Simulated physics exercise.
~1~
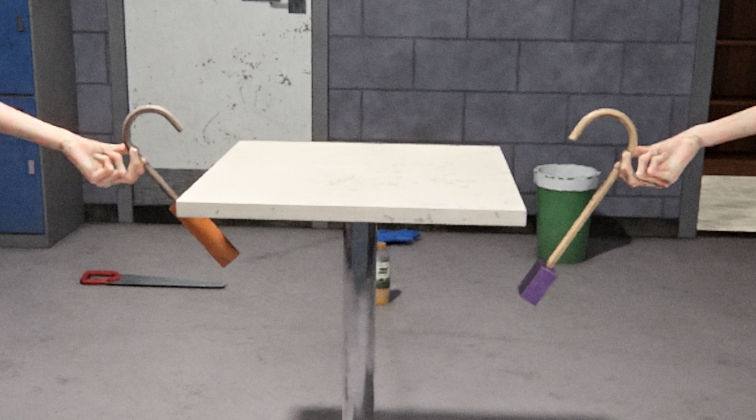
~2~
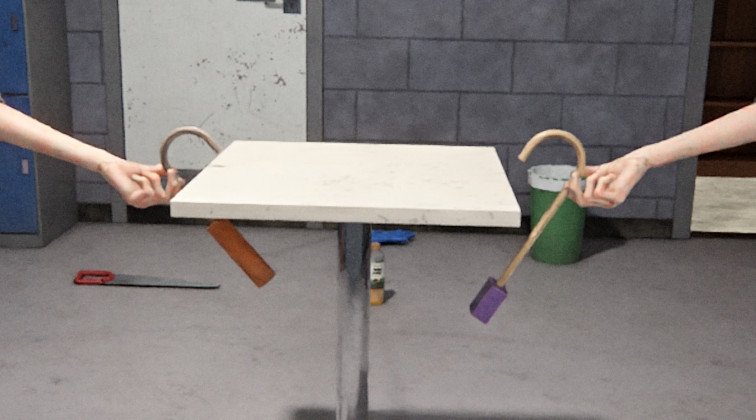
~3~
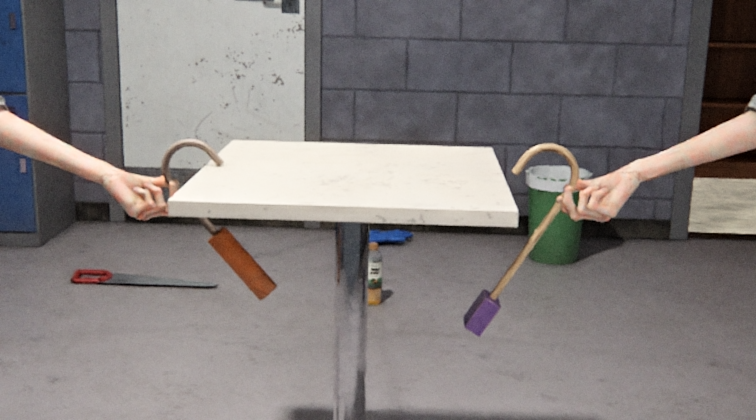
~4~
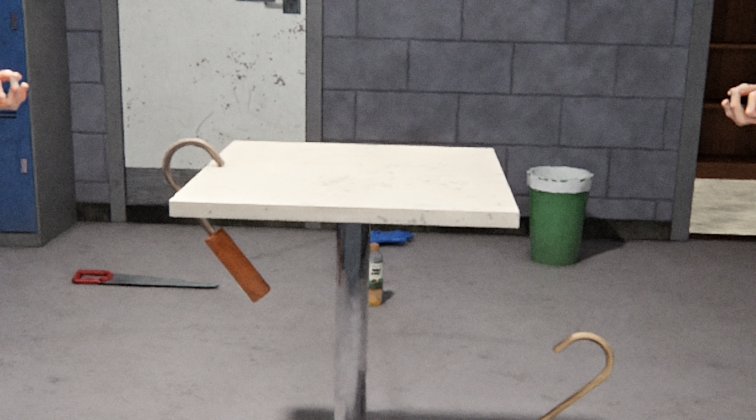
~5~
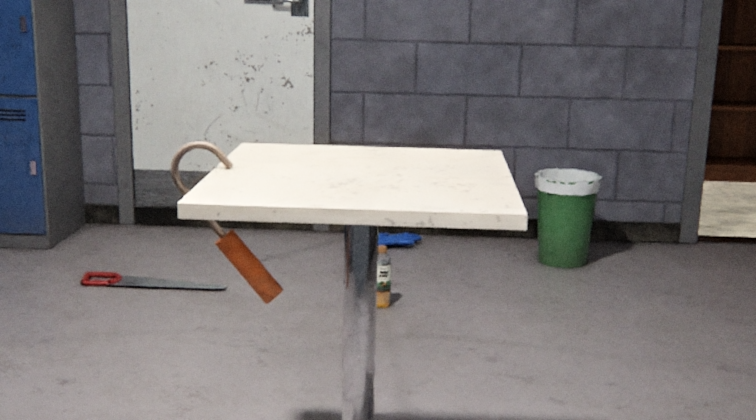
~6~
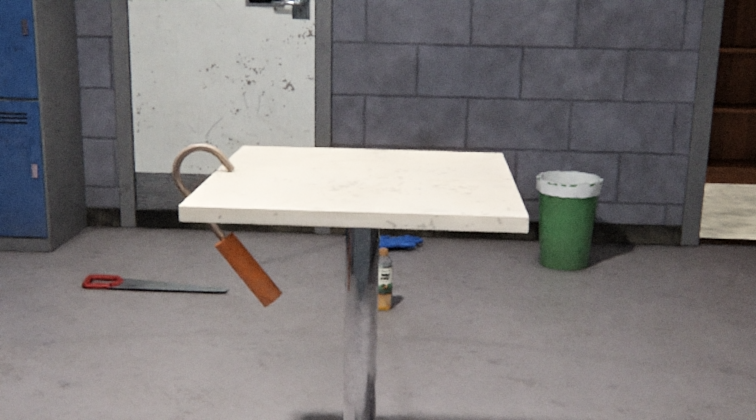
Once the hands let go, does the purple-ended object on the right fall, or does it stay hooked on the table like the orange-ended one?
The purple-ended object falls away toward the floor, while the orange-ended one stays hooked on the left edge of the table.
